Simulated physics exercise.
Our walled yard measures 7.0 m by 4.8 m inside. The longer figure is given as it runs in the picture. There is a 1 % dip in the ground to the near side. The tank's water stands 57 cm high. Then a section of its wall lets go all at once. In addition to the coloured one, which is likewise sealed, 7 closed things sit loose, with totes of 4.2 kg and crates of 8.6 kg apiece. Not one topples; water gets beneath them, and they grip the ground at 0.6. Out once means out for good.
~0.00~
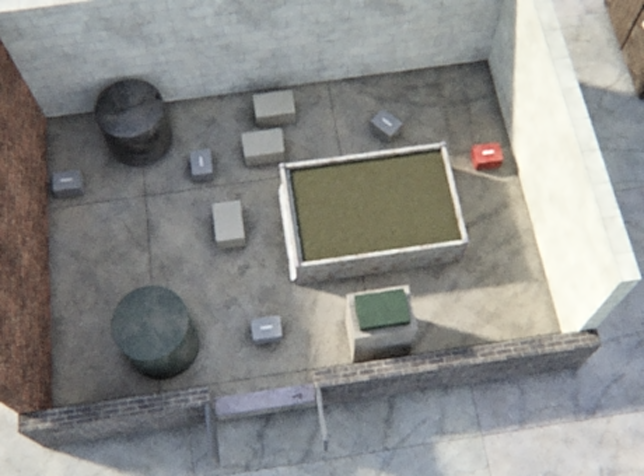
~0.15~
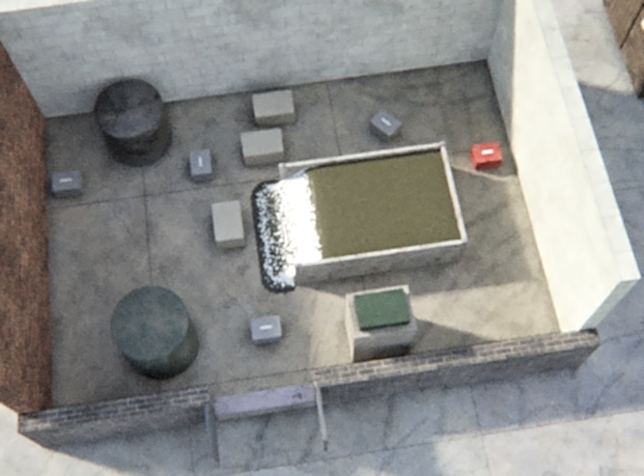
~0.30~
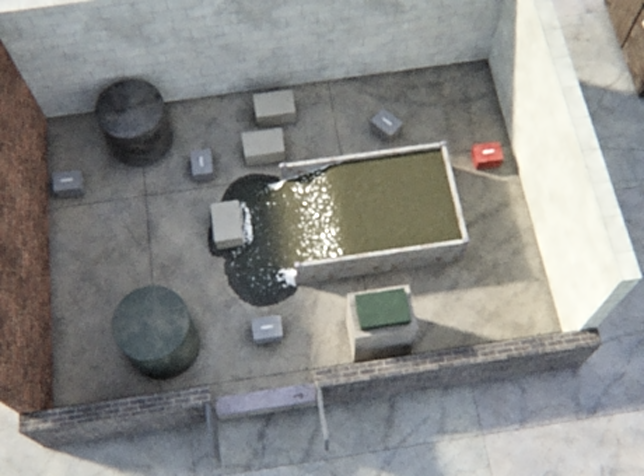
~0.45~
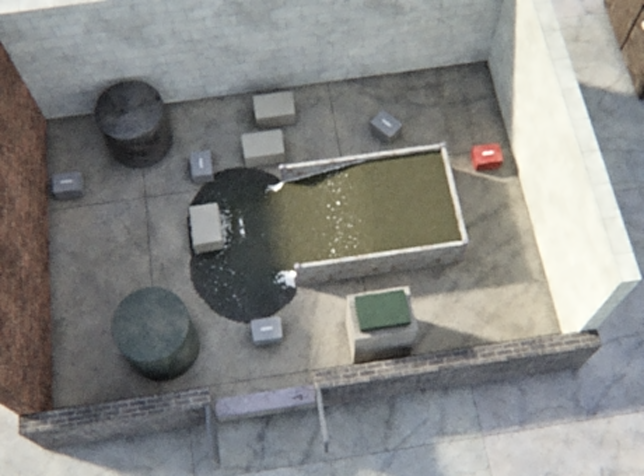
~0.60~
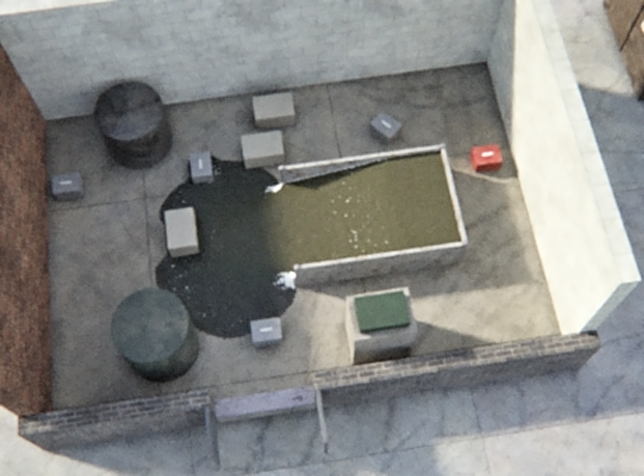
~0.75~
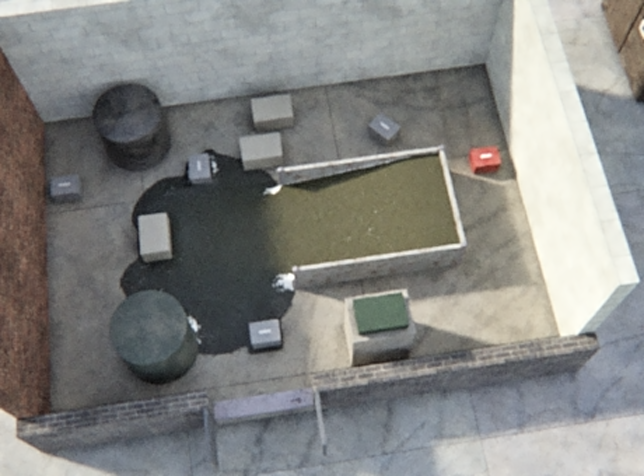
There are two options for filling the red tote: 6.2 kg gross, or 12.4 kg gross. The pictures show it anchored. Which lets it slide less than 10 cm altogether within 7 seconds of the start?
I would say the 6.2 kg option is enough.
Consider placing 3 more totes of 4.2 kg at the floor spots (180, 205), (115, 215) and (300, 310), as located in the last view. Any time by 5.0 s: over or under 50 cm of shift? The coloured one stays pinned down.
One after another they come out beyond the mark, beyond the mark, within the mark.
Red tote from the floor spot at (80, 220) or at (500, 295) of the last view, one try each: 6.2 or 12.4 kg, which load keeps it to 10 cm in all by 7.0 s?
At the first place nothing works, and at the second the small mass does it.
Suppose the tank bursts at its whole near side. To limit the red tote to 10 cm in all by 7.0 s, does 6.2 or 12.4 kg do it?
Then I'd expect neither mass to do.
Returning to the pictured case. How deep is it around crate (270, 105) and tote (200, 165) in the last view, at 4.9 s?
About 5 and 20 cm.
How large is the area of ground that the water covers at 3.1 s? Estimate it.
Around 18 m2 of it.
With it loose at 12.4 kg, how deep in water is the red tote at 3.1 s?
Around 0 cm.
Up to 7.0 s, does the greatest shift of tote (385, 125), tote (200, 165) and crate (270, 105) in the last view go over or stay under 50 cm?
Well, they come out not exceeding it, exceeding it and exceeding it, in that order.
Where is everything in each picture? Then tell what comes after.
In the first frame, the red tote at (488, 153), on the bottom; 3.5 m2 under water; 0 of 8 have shifted.
In the second frame, the red tote at (487, 152), on the bottom; water covers 4.3 m2; 0 of 8 have shifted.
In the third frame, the red tote at (488, 152), on the bottom; 5.1 m2 under water; 0 of 8 have shifted.
In the fourth frame, the red tote at (488, 153) rests on the ground; water covers 6.3 m2; 1 of 8 have shifted.
In the fifth frame, the red tote at (487, 154) rests on the ground; 7.7 m2 under water; 1 of 8 have shifted.
In the sixth frame, the red tote at (486, 156) rests on the ground; water covers 9.0 m2; 1 of 8 have shifted.
After 1.4 s the red tote would be 0 cm from its start with 6.2 kg and 0 cm from its start with 12.4 kg; 0 cm of water round it then.
After 3.1 s the red tote would be 0 cm from its start with 6.2 kg and 0 cm from its start with 12.4 kg; 0 cm of water round it then.
After 4.9 s the red tote would be 0 cm from its start with 6.2 kg and 0 cm from its start with 12.4 kg; 0 cm of water round it then.
After 7.0 s the red tote would be 0 cm from its start with 6.2 kg and 0 cm from its start with 12.4 kg; 1 cm of water round it then.
